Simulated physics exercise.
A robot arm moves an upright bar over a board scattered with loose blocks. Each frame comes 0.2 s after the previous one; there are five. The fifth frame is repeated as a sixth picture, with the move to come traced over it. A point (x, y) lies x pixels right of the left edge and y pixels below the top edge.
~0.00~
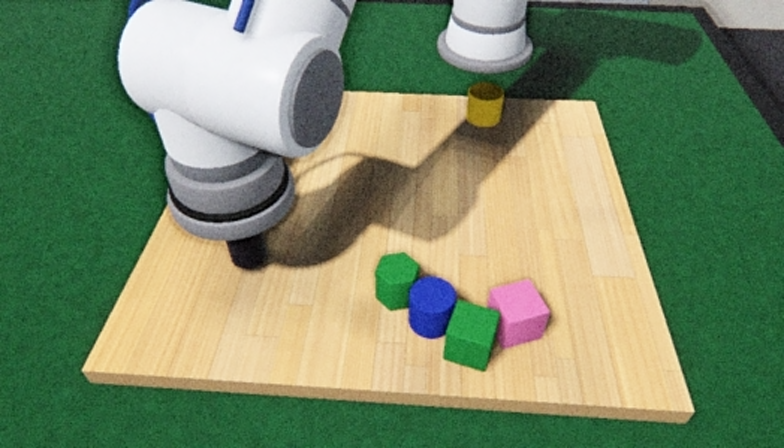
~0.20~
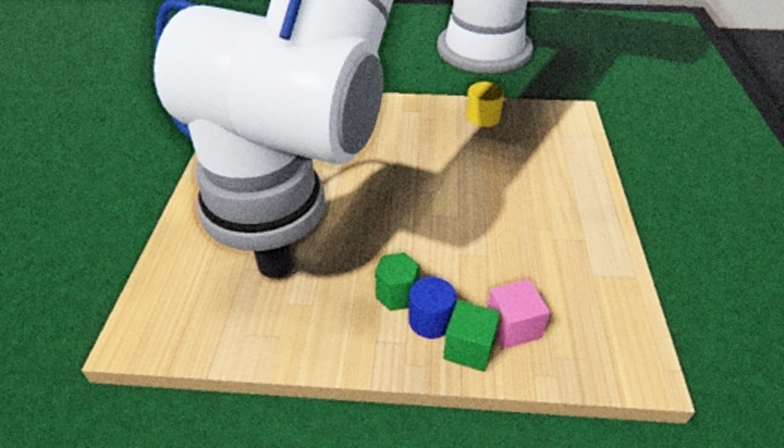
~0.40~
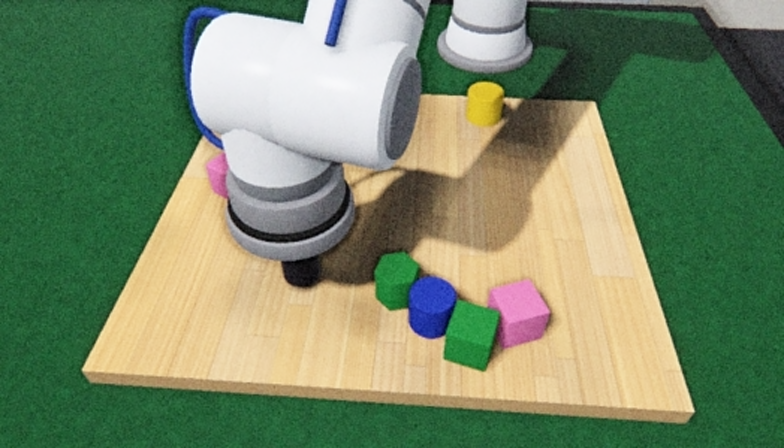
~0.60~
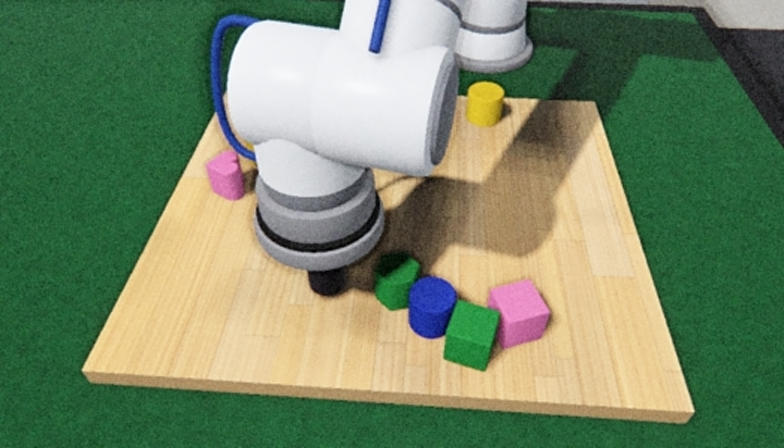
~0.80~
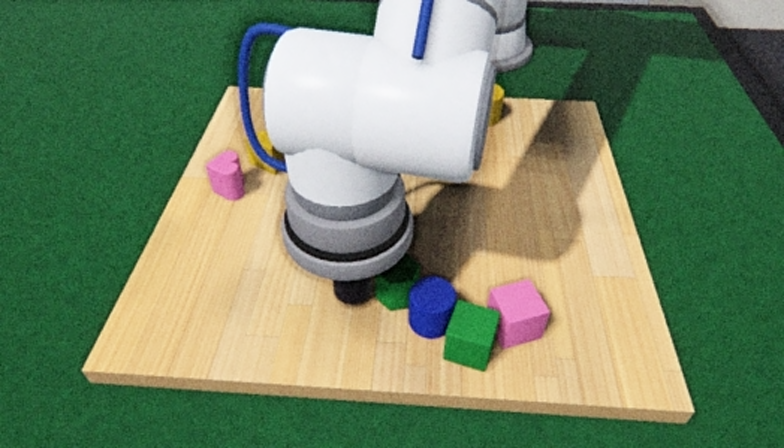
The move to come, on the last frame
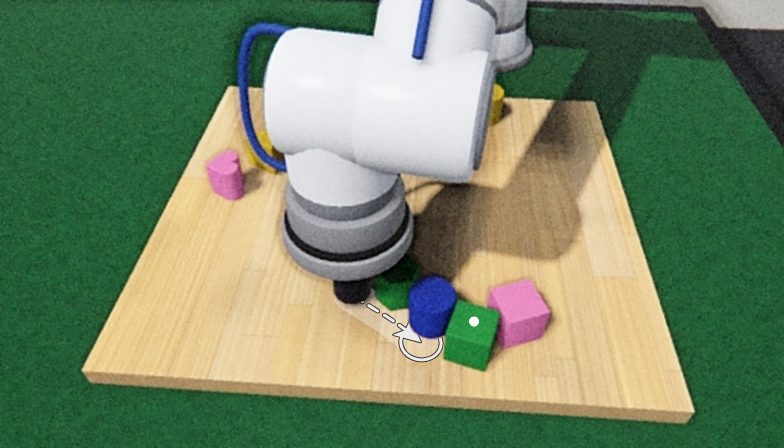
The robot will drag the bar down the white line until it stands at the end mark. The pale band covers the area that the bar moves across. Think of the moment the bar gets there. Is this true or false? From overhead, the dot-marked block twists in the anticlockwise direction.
That statement is not accurate.
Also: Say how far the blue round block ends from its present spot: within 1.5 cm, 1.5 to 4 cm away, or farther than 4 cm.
It ends 1.5 to 4 cm from its spot.
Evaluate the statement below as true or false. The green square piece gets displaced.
This is true.
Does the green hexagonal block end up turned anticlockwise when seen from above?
I'd say yes.
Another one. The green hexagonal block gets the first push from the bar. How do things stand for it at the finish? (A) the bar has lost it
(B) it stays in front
A
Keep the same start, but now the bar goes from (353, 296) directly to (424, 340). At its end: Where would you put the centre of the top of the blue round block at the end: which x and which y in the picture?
My estimate: (462, 294).
The line goes from (353, 296) over (387, 317) to (421, 342); the dot is on the green square piece.
On the path given first. Halfway along, bar (387, 311); green hexagonal block (413, 264), turned 50° anticlockwise; blue round block (438, 294).
At the end, bar (421, 336); green hexagonal block (413, 263), turned 50° anticlockwise; blue round block (458, 295); green square piece (488, 326), turned 35° clockwise; pink square piece unmoved.
